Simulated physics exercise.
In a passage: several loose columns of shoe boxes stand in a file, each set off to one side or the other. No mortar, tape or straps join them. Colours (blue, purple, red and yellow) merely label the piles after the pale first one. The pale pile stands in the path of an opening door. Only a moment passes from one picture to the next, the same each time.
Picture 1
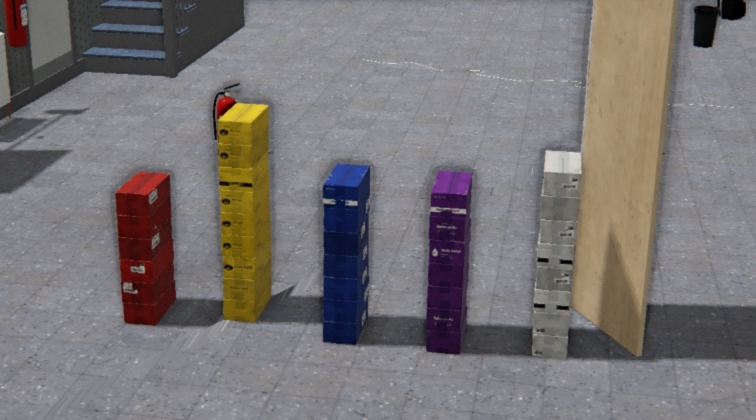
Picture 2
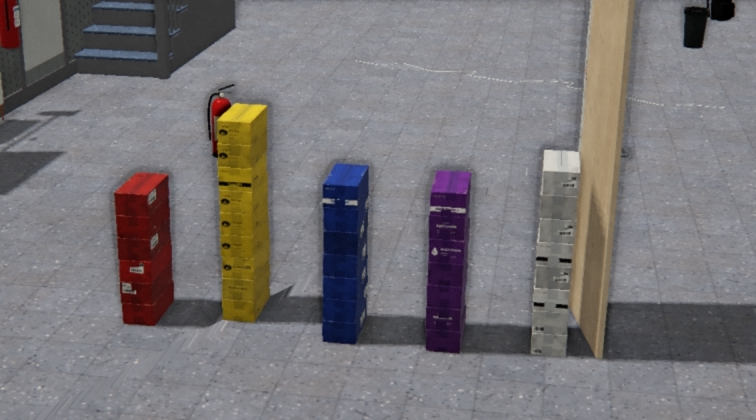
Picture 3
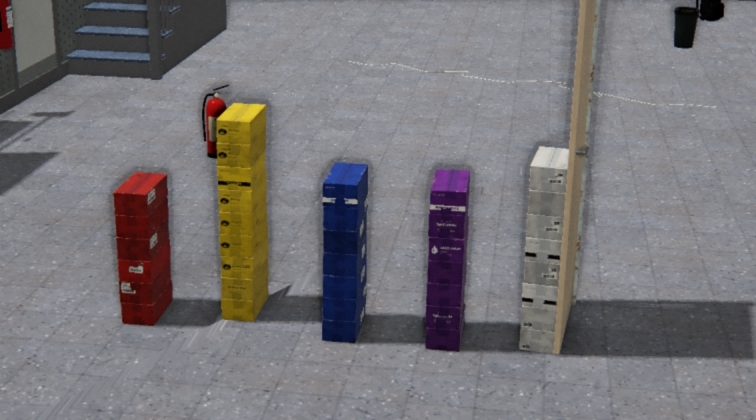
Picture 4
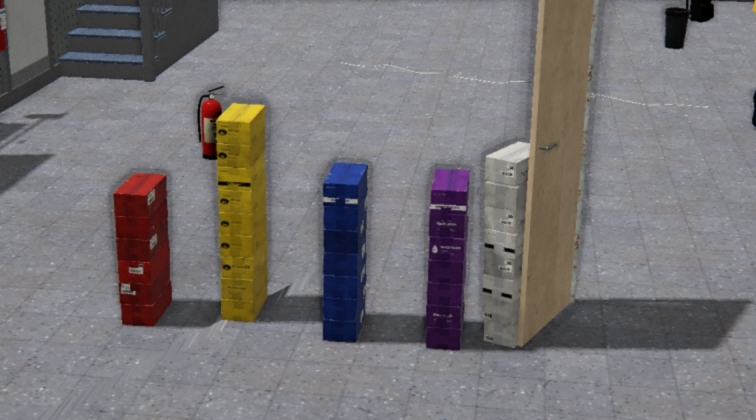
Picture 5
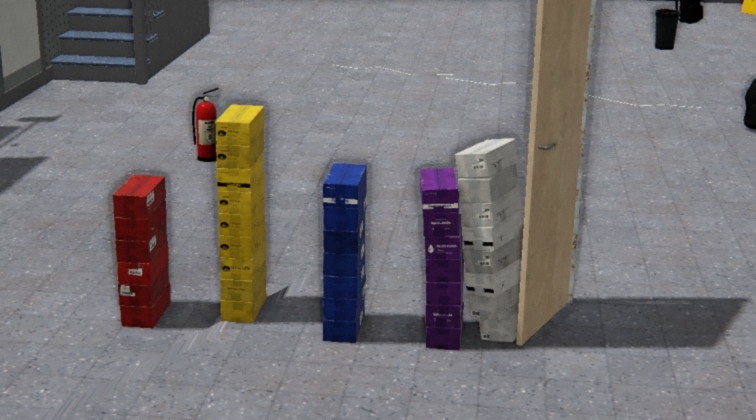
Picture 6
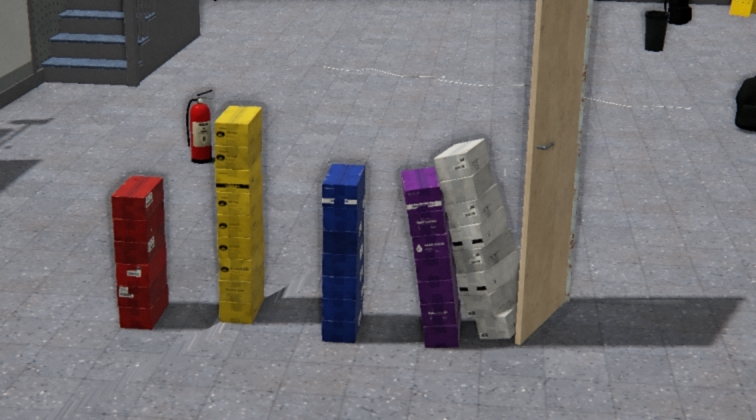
Door swinging into a white stack of boxes, pushing it left until it leans against a purple stack, which tilts slightly.
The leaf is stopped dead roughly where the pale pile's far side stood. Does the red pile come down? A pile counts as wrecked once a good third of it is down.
In the end the red column loses a good part of its height.
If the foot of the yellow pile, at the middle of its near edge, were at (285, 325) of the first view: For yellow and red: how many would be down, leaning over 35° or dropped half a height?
Yellow 9, red 5.
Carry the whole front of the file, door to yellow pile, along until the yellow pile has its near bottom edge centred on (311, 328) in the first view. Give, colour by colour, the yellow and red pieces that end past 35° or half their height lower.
By colour: Yellow 8, red 5.
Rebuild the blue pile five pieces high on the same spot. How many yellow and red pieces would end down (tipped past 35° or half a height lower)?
Pile by pile, yellow 8, red 6.
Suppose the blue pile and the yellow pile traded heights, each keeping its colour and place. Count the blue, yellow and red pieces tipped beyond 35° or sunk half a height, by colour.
By colour: Blue 9, yellow 7, red 5.
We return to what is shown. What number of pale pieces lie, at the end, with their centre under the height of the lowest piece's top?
It comes to 6.
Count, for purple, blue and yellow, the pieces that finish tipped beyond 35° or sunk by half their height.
Down at the end: Purple 7, blue 7, yellow 8.
Soon after the last picture, 8 of the pale pile down; none of the 6 red boxes down (7 of 29 in all colours); top red box unmoved; top purple box leaning well over, about its own height lower.
A little later, 8 of the pale pile down; none of the 6 red boxes down (22 of 29 in all colours); top red box leaning clearly, half its height lower; top blue box on its side.
At rest, 8 of the pale pile down; 6 of the 6 red boxes down (28 of 29 in all colours); top red box upside down; top blue box upside down. As the last picture would show them, middles, top blue box near (82, 336).
